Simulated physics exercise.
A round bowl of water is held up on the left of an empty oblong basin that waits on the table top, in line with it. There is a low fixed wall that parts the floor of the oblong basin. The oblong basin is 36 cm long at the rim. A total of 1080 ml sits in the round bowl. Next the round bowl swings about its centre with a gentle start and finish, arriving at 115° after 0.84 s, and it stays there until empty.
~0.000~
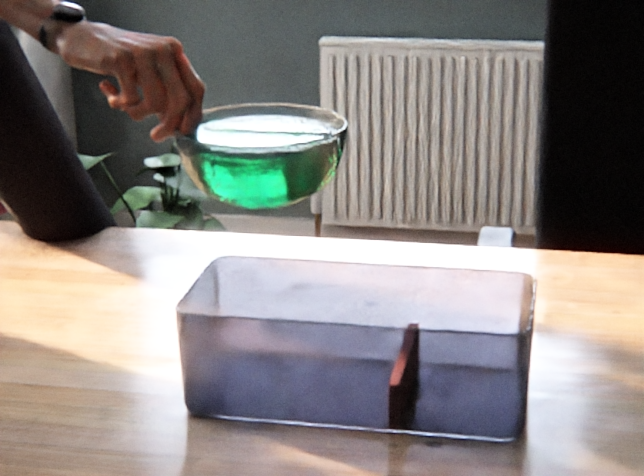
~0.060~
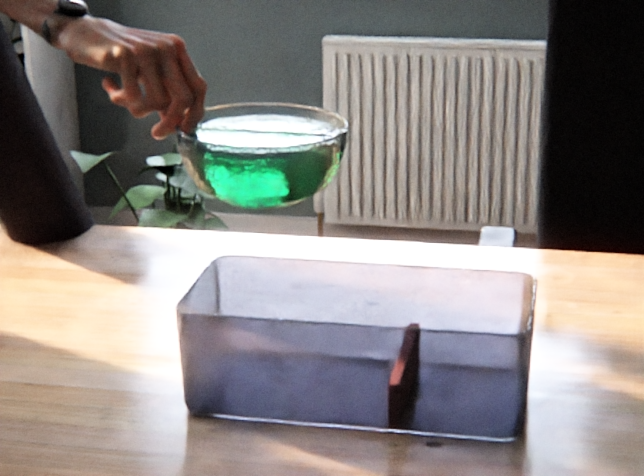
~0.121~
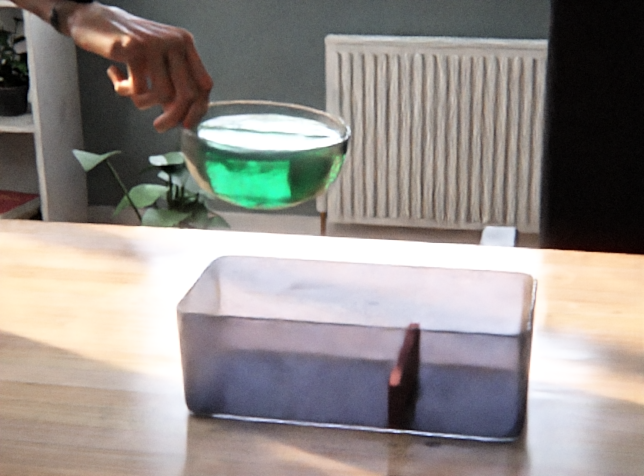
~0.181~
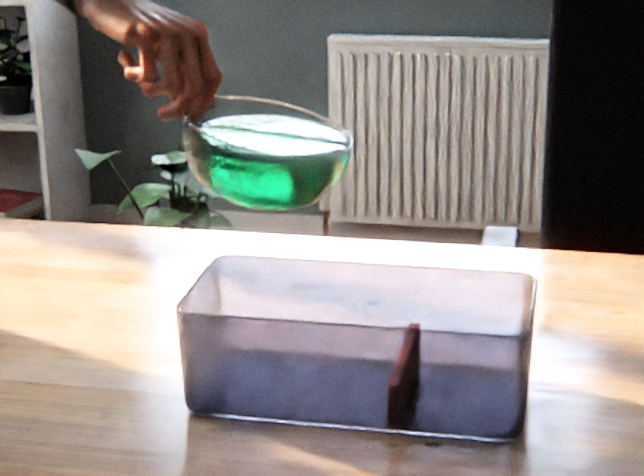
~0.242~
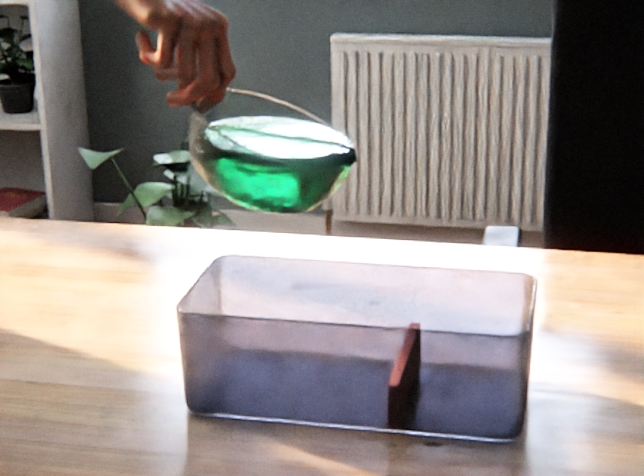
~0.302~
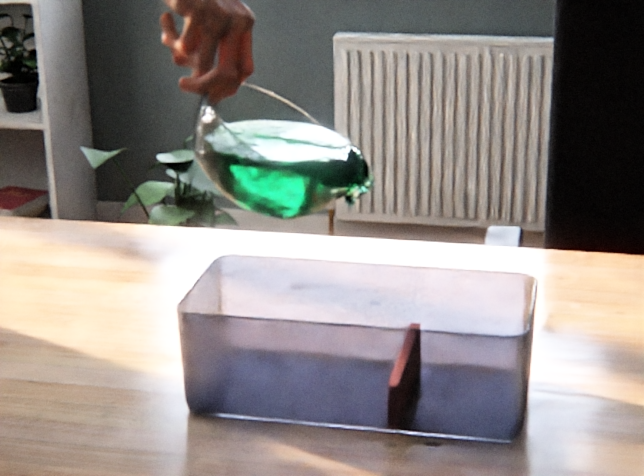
The video shows a hand holding a glass bowl of green liquid above an empty oblong basin with a divider on a wooden table, then steadily tilting it to the right until the liquid reaches the lowered rim.
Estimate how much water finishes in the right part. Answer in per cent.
I would say 40 per cent.
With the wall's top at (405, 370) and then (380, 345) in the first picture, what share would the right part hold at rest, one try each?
Respectively close to 40 and 65 %.
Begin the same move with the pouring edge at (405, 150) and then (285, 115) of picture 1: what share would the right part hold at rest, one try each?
70 per cent first, 10 per cent second.
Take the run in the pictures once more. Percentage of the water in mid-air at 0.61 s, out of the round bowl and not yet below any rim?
I'd put it at about 28 percent.
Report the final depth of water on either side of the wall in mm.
Left part about 18 mm deep, right part about 22 mm deep.
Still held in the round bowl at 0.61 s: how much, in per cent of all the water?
Still held: Roughly 10 % of the total.
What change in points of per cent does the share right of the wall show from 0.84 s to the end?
Looks like it went upward, around 2 per cent.
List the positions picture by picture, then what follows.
Tilt 0°; pouring edge (344, 129); surface from (184, 132) to (343, 138); the oblong basin's rim runs from (195, 284) to (533, 305); the wall's top is at (405, 353), in the first picture.
Tilt 1°; pouring edge (346, 132); surface from (186, 130) to (344, 139), in the second picture.
Tilt 6°; pouring edge (348, 138); surface from (188, 128) to (345, 142), in the third picture.
Tilt 13°; pouring edge (350, 149); surface from (191, 128) to (349, 145), in the fourth picture.
Tilt 22°; pouring edge (352, 164); surface from (197, 129) to (351, 155); 2 per cent is over the edge, in the fifth picture.
Tilt 33°; pouring edge (350, 180); surface from (202, 134) to (343, 163); 10 per cent is over the edge, in the sixth picture.
By 0.61 s the tilt is 95° and 10 per cent is still to pour, 22 is left of the wall and 40 right of it.
By 0.84 s the tilt is 115° and 0 per cent is still to pour, 54 is left of the wall and 38 right of it.
By 1.08 s the tilt is 115° and 0 per cent is still to pour, 55 is left of the wall and 40 right of it.
By 1.34 s the tilt is 115° and 0 per cent is still to pour, 56 is left of the wall and 40 right of it.
At rest 56 per cent lies left of the wall, 40 right of it and 4 outside.
